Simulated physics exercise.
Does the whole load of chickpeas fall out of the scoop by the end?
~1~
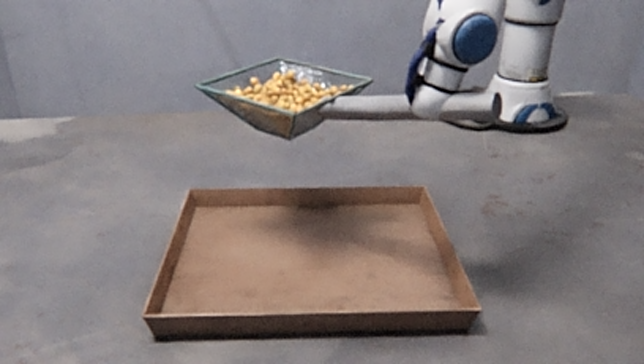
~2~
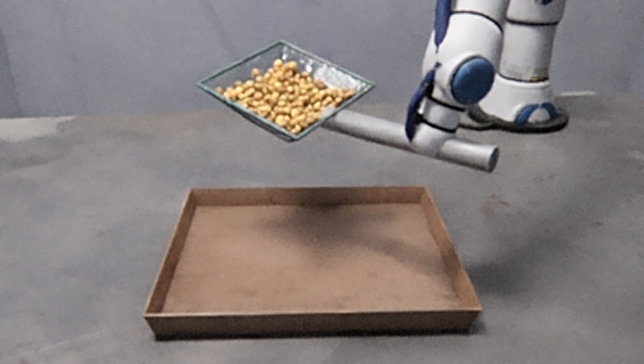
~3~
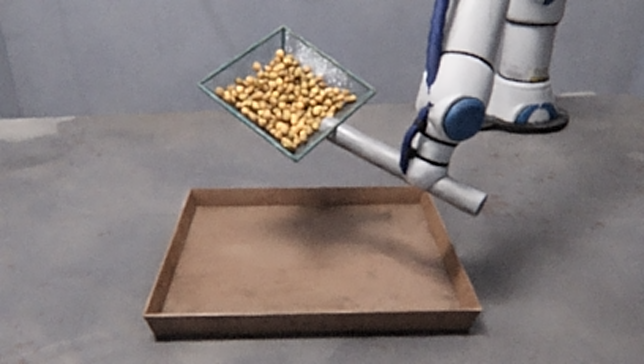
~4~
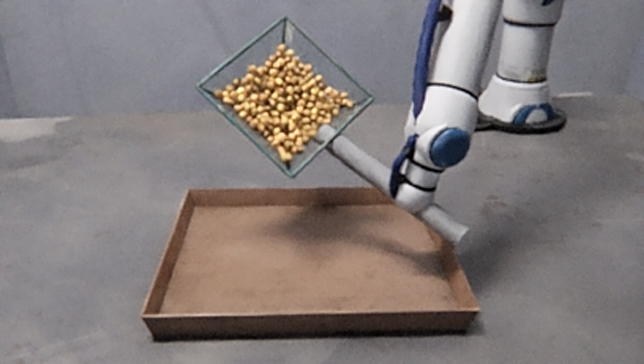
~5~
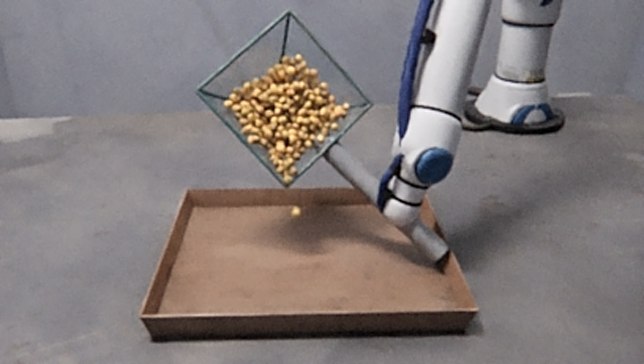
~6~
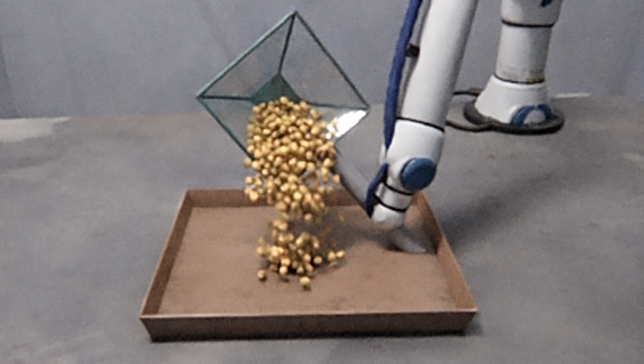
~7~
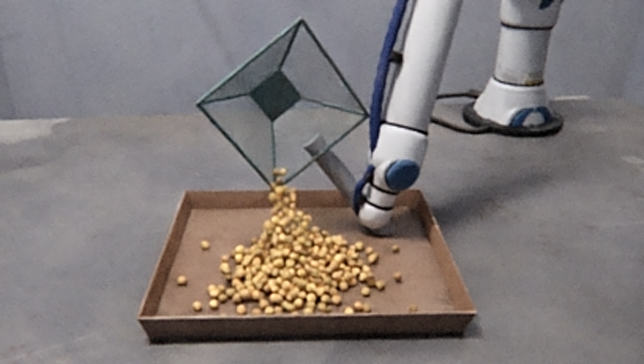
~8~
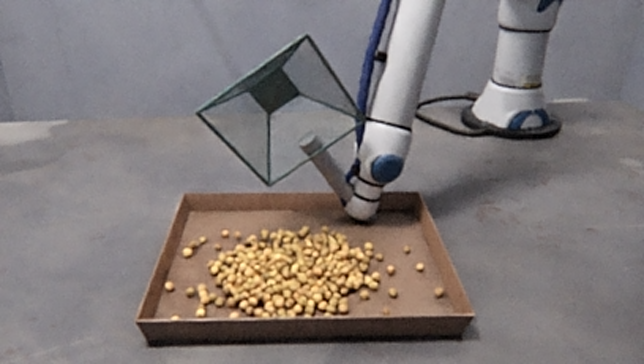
Yes, the scoop is empty by the end, and the chickpeas lie in a spread-out heap in the tray, with some scattered around it.
